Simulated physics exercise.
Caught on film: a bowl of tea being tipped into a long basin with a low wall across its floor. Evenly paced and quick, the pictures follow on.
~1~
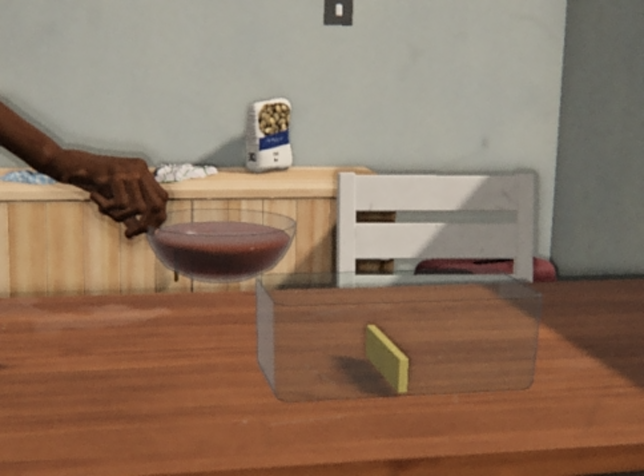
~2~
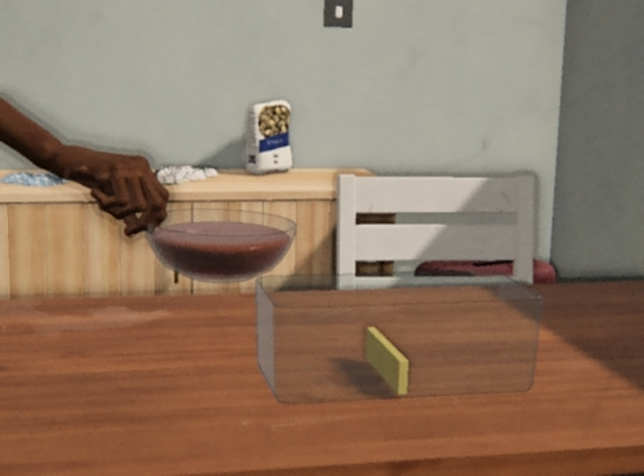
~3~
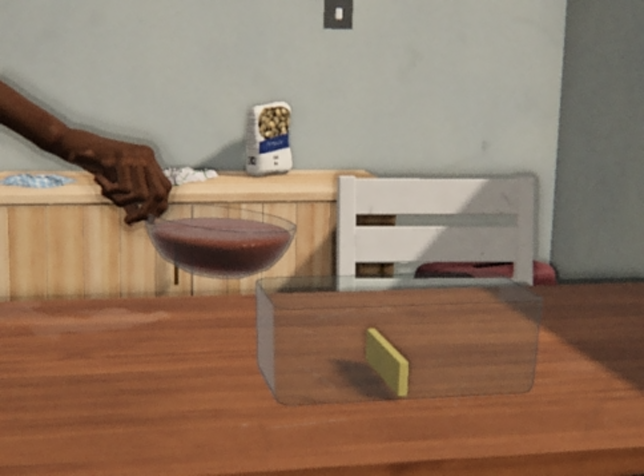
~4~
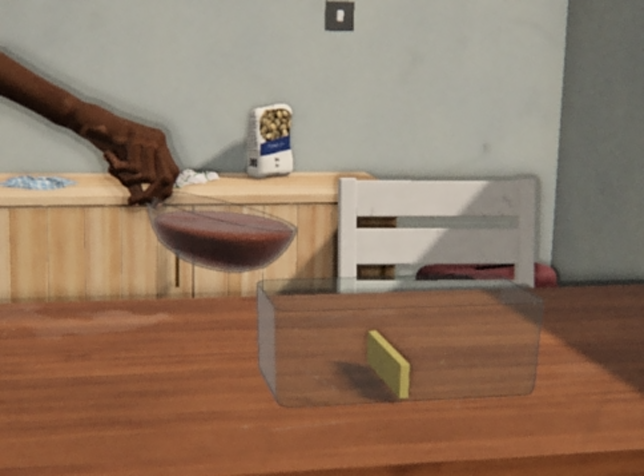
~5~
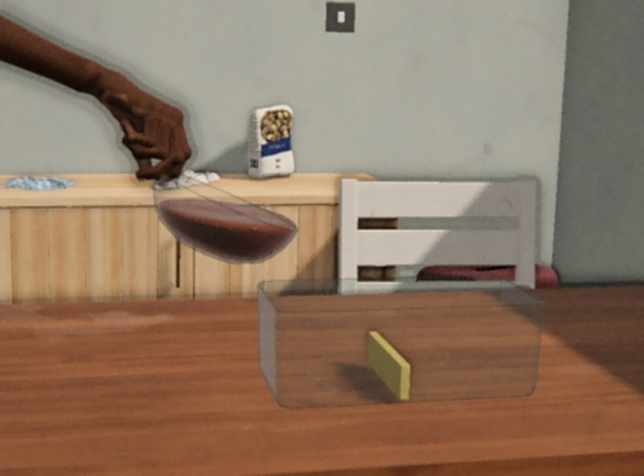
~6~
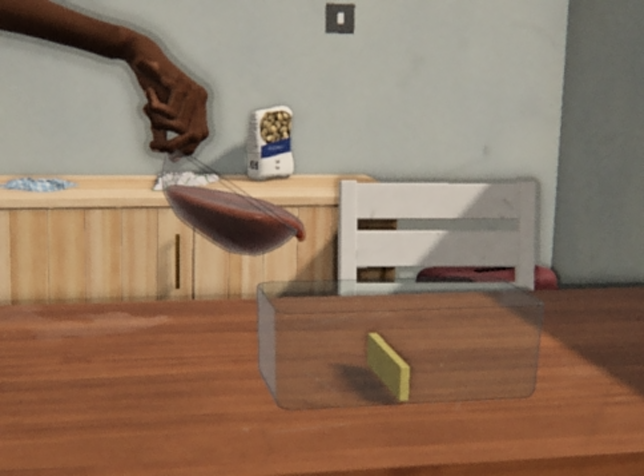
A hand holds a clear bowl of dark reddish liquid almost level above a long transparent basin with a low yellow wall inside. The hand then rises and tilts the bowl steadily down to the right, until the liquid gathers at the lower rim and a little begins slipping over the edge.
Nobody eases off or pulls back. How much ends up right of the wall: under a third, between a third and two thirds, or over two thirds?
Once it settles, the part right of the wall is a third to two thirds, I'd say.
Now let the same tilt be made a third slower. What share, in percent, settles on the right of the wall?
I'd say close to 30 per cent.
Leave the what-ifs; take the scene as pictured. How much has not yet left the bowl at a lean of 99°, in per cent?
About 10 % remains.
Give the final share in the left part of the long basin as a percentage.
Share approx. 55 %.
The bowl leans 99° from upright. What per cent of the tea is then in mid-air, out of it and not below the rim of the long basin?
Estimated: 60 per cent or thereabouts.
A moment on, the bowl is tipped on its side and 8 per cent is still to pour, 33 is left of the wall and 1 right of it.
Next, the bowl is tipped right over and 0 per cent is still to pour, 50 is left of the wall and 47 right of it.
Then the bowl is tipped right over and 0 per cent is still to pour, 54 is left of the wall and 39 right of it.
Later the bowl is tipped right over and 0 per cent is still to pour, 56 is left of the wall and 42 right of it.
Finally, 56 per cent lies left of the wall, 42 right of it and 2 outside.
